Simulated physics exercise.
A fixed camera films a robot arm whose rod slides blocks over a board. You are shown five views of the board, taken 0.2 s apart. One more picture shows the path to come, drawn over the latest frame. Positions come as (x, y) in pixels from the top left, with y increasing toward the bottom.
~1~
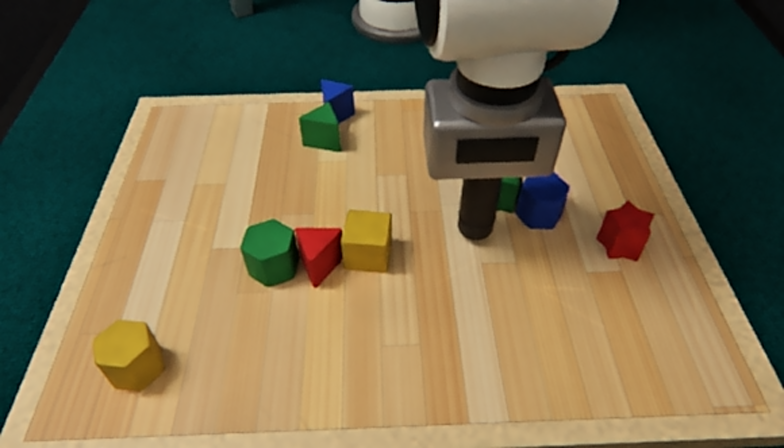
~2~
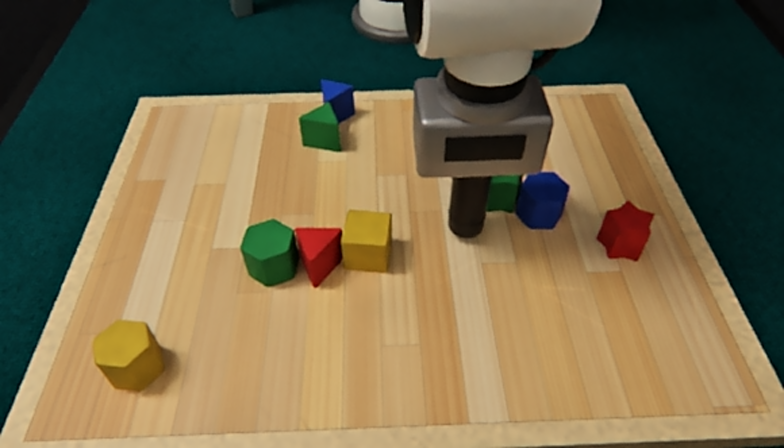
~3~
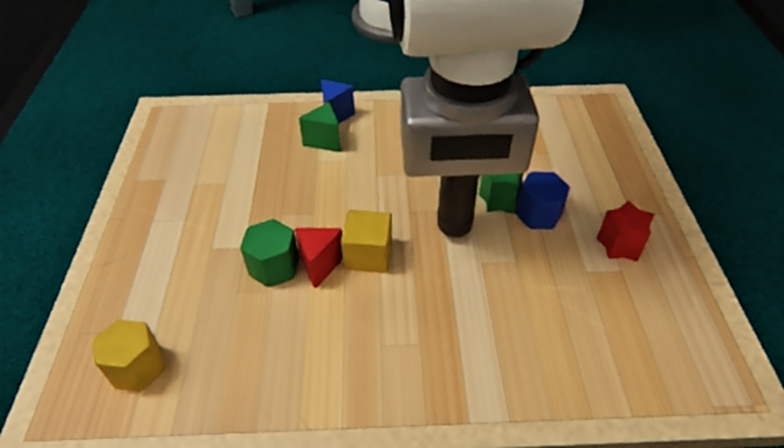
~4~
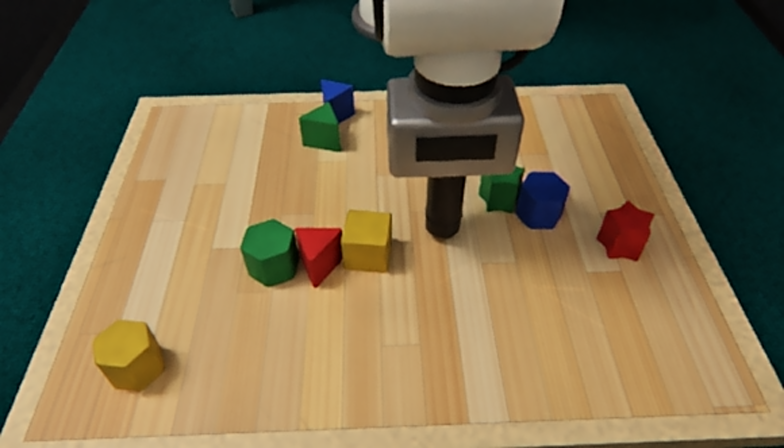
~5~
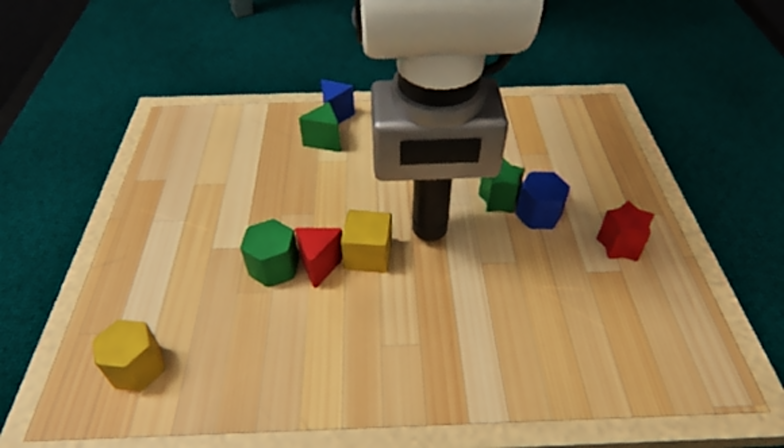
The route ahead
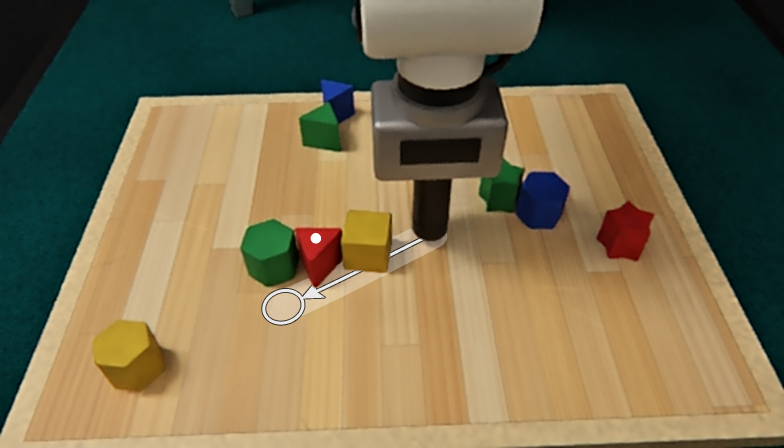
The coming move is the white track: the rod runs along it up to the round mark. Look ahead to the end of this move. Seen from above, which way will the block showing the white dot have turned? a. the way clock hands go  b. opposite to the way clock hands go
That would be a.
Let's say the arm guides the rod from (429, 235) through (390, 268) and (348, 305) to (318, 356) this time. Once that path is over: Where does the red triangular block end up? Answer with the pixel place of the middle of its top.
The spot you're after is about (295, 231) in the image.
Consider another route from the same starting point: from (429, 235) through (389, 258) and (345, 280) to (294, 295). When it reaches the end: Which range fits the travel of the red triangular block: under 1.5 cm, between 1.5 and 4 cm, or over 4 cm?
Once the path is done, the red triangular block lies more than 4 cm from its present place.
Path on the board, from (429, 235) directly to (283, 306); the dot is on the red triangular block.
On the path given first. One third of the way, rod at (383, 252); green hexagonal block at (250, 239); red triangular block at (289, 245), turned 30° clockwise; yellow square piece at (341, 240), turned 15° anticlockwise.
Two thirds of the way, rod at (335, 276); green hexagonal block at (232, 240), turned 40° clockwise; red triangular block at (244, 271), turned 75° clockwise; yellow square piece at (292, 273), turned 40° anticlockwise.
At the end, rod at (282, 300); green hexagonal block at (231, 240), turned 45° clockwise; red triangular block at (209, 280), turned 135° clockwise; yellow square piece at (235, 303), turned 55° anticlockwise; green star-shaped block in place.
